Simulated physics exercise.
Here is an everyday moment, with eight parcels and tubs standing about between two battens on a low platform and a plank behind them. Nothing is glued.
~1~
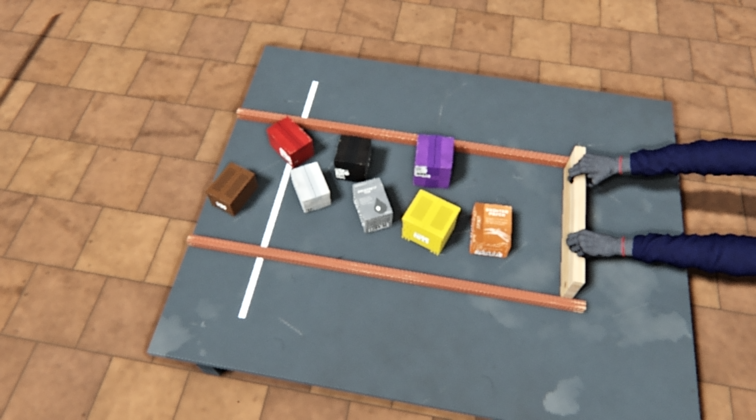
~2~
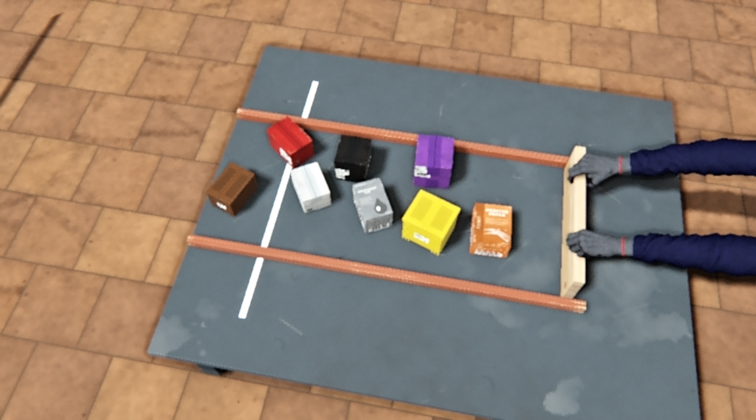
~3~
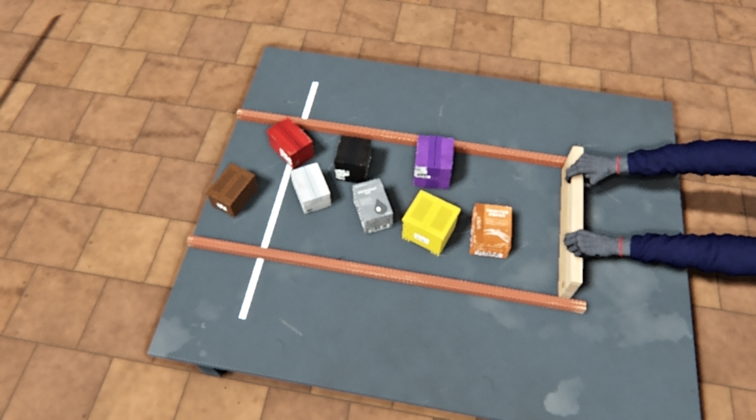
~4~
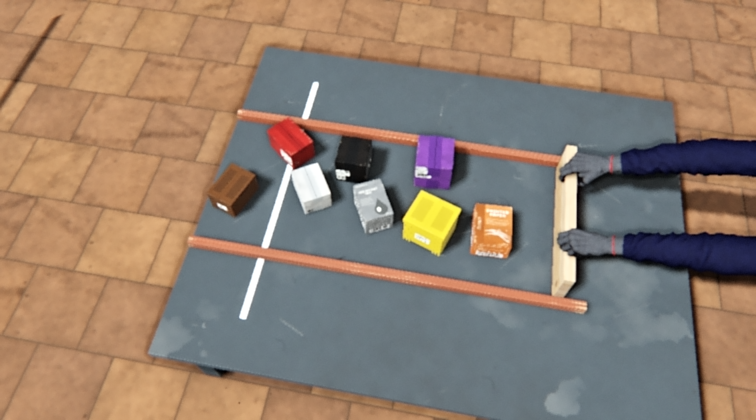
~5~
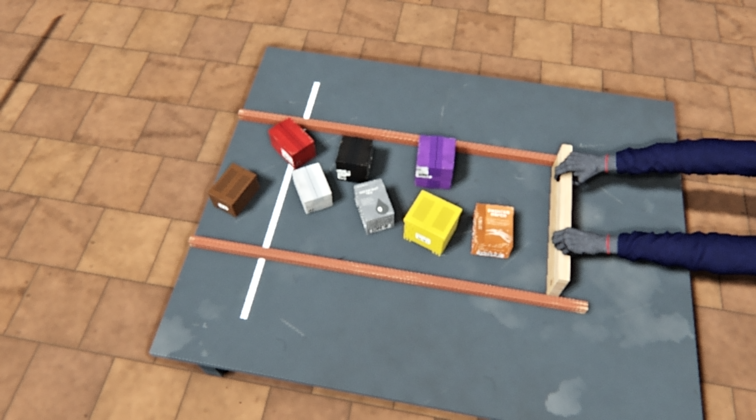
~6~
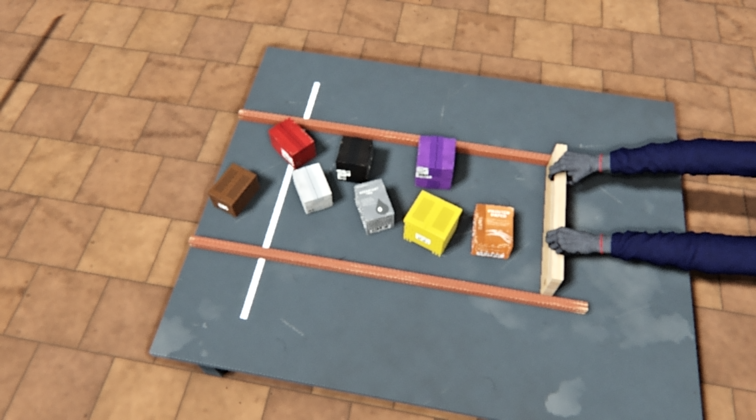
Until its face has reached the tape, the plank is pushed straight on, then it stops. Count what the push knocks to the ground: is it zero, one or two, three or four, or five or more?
The ones going over the edge come to either three or four, I'd say.
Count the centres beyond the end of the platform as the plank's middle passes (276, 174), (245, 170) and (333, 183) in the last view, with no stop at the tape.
Respectively 4, 6 and 1.
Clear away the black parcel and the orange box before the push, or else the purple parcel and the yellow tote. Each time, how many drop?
Count: 1 (first case); 2 (second).
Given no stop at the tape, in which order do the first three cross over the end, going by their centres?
I'd say the brown tote leads, followed by the white parcel, then the red parcel.
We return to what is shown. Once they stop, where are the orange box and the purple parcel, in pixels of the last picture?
The orange box comes to rest at (262, 194), and the purple parcel comes to rest at (277, 138).
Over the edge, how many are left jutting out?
The answer comes to 1.
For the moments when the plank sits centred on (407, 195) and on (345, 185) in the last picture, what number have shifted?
So far 5, and 8 at the second.
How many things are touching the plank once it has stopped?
Count: 2.
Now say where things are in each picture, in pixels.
In the first picture, brown tote (233, 190); red parcel (291, 142); white parcel (311, 188); plank (573, 221); tape (283, 186).
In the second picture, red parcel (291, 143); black parcel (353, 159).
In the third picture, white parcel (311, 189); purple parcel (433, 163).
In the fourth picture, brown tote (234, 191); yellow tote (431, 224).
In the fifth picture, red parcel (292, 143); plank (560, 219).
In the sixth picture, brown tote (235, 191); red parcel (293, 143); white parcel (313, 189); plank (554, 218); tape (285, 187).
A little later, none off yet; brown tote at rest near (235, 191); red parcel at rest near (293, 143); white parcel at rest near (313, 189).
Next, none off yet; brown tote shifted a little near (224, 188); red parcel at rest near (292, 143); white parcel shifted about its own width near (264, 170).
When it is over, the number that fall off is three or four; down, grey box, white parcel, red parcel and brown tote.
